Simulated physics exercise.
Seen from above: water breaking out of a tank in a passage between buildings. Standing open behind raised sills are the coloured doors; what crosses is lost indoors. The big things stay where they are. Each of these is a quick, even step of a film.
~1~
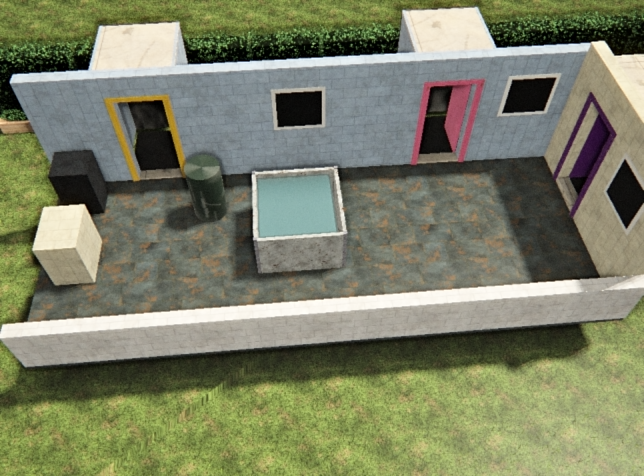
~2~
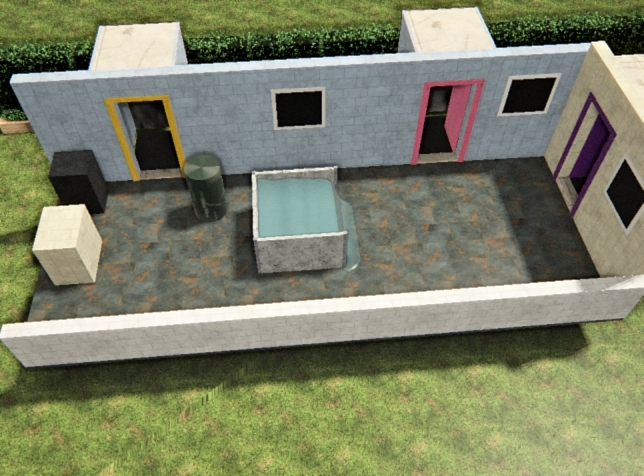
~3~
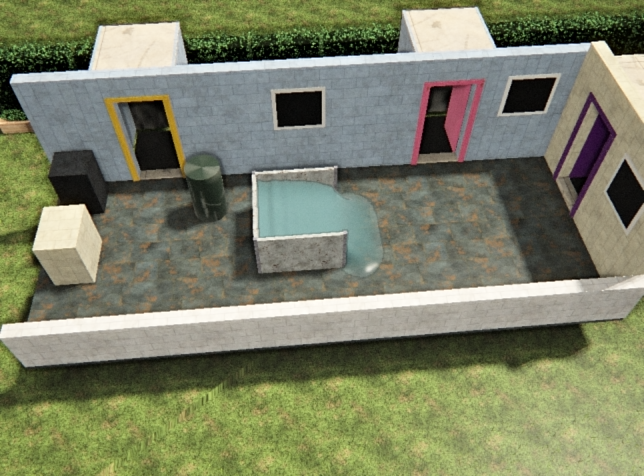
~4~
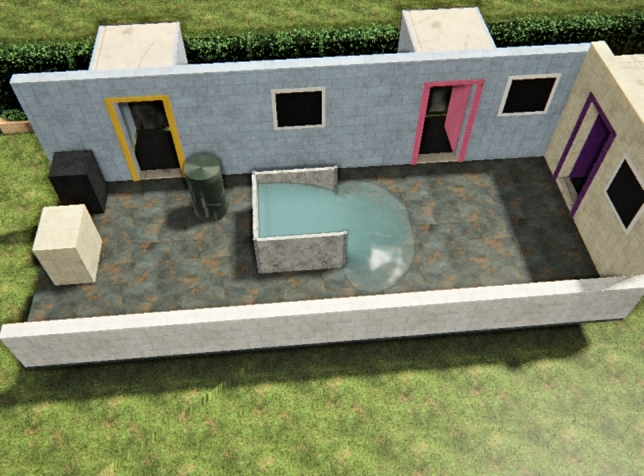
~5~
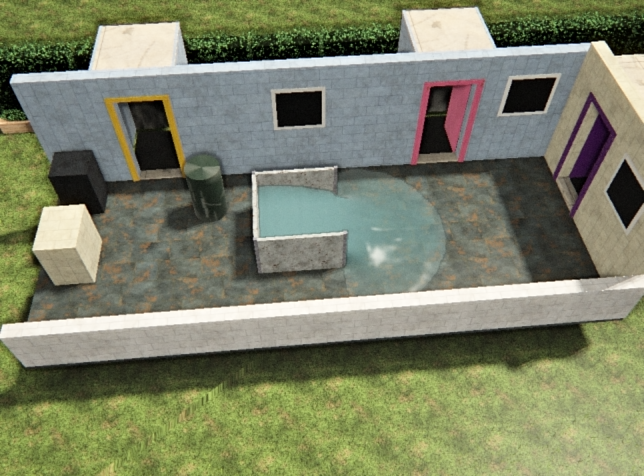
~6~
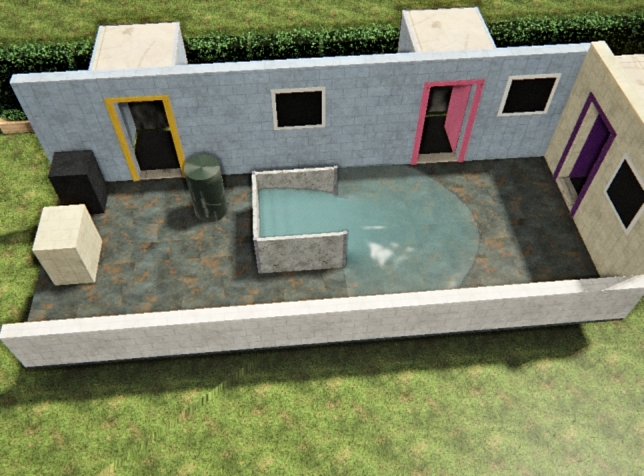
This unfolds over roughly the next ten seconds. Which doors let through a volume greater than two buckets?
The yellow door receives no more than two buckets, the purple door receives more than two buckets, the pink door receives more than two buckets.
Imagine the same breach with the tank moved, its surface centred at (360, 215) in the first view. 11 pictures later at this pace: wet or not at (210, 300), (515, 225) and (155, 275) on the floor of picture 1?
Spot by spot, in the order asked: Untouched, swamped, untouched.
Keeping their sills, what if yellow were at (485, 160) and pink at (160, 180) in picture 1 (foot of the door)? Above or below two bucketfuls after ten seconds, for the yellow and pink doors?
Note: Yellow door breaks the limit; pink door keeps within limits.
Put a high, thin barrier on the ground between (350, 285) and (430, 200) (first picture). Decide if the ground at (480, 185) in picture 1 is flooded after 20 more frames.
Submerged.
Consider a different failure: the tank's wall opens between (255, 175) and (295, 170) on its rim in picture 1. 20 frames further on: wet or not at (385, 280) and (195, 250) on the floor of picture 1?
Well, the first place would be still bare and the second one still bare.
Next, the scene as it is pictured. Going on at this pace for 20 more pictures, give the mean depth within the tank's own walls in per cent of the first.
Near 8 in a hundred.
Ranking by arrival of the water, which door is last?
Answer: The yellow one.
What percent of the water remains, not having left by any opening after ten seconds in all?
Close to 82 %.
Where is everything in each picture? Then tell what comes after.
In the first frame, the open tank at (298, 205) is whole and still.
In the second frame, the front is at (346, 269), out from the gap at (338, 223).
In the third frame, water pours out at (338, 224) and has run to (366, 273).
In the fourth frame, water pours out at (338, 225) and has run to (391, 282).
In the fifth frame, water pours out at (338, 226) and has run to (442, 241).
In the sixth frame, water pours out at (338, 226) and has run to (476, 239).
A moment on, water covers 50 % of the floor; the yellow door not reached, the purple door under two buckets in, the pink door under two buckets in.
Next, water covers 50 % of the floor; the yellow door not reached, the purple door over two buckets in, the pink door over two buckets in.
Then, water covers 50 % of the floor; the yellow door not reached, the purple door far over two buckets in, the pink door over two buckets in.
Later, water covers 50 % of the floor; the yellow door not reached, the purple door far over two buckets in, the pink door far over two buckets in.
In the end, water covers 85 % of the floor; the yellow door wet at the sill, nothing in, the purple door far over two buckets in, the pink door far over two buckets in.
